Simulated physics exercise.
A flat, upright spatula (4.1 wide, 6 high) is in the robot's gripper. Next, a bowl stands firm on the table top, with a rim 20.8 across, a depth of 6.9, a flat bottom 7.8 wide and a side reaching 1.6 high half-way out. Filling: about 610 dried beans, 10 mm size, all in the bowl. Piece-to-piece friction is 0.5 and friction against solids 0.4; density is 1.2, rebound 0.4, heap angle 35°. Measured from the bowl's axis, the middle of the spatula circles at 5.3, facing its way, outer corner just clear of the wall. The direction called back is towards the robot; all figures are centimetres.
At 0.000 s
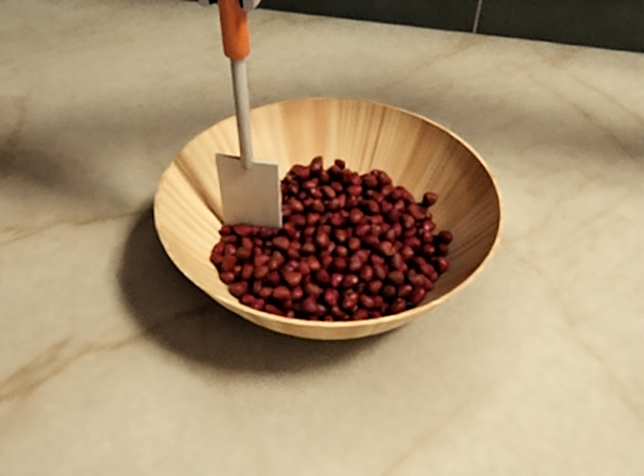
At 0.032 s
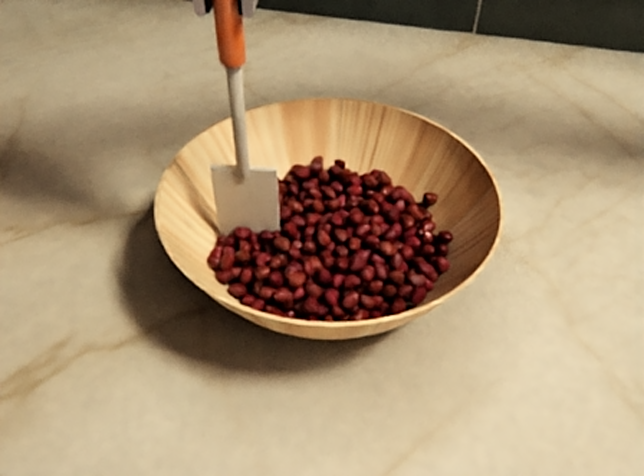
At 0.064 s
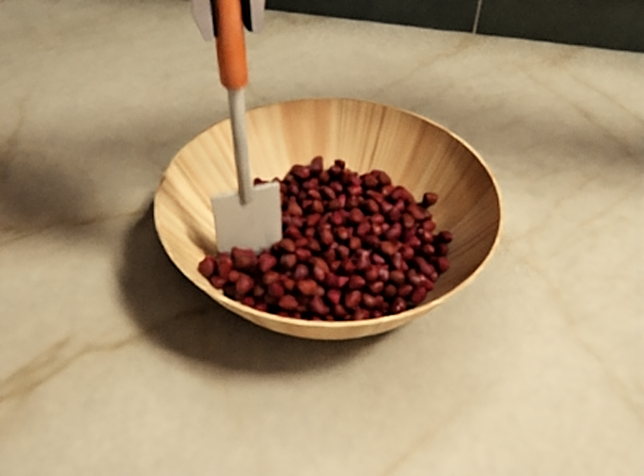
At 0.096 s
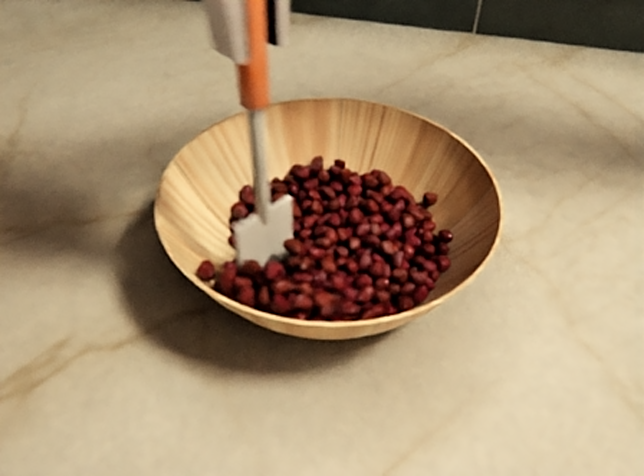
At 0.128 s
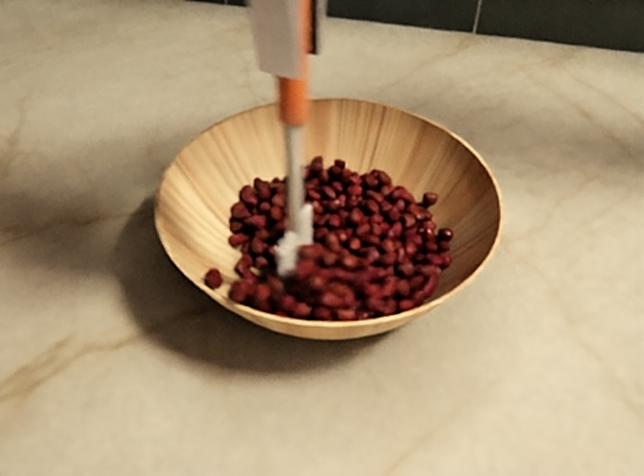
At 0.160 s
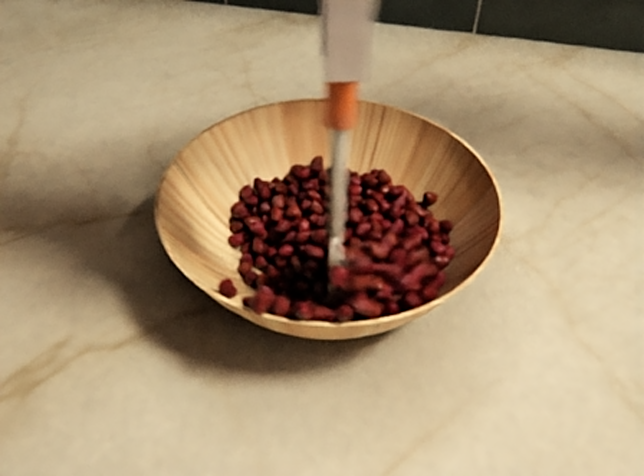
On a marbled counter, a gripped spatula sweeps through dark red beans in a wooden bowl.
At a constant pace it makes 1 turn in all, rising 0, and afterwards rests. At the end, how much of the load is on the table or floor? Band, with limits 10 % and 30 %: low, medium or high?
Medium.
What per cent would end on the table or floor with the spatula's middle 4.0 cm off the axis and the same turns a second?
Around 5 in a hundred.
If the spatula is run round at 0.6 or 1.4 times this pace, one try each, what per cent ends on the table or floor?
It would be some 5 and 30 percent respectively.
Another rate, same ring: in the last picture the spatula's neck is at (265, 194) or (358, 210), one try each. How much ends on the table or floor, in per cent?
Close to 0 and 20 in a hundred.
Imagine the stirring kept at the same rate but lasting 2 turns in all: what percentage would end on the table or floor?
25 %.
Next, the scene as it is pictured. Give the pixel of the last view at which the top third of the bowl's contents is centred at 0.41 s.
The centre lies near (292, 149) in the last picture.
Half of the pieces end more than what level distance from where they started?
I'd estimate close to 8 cm.
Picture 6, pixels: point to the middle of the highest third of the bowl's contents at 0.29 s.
I'd point to somewhere close to (420, 184).
After 0.29 s, 201° round, highest piece 10 above the table; 588 in the bowl, 4 on the table or floor, 21 in flight or on the tool.
After 0.41 s, 297° round, highest piece 10 above the table; 547 in the bowl, 33 on the table or floor, 33 in flight or on the tool.
After 0.68 s, 0° round, highest piece 6 above the table; 506 in the bowl, 107 on the table or floor.
After 1.38 s, 0° round, highest piece 6 above the table; 506 in the bowl, 107 on the table or floor.
At rest, 506 in the bowl, 107 on the table or floor. That is 17 % on the table or floor.
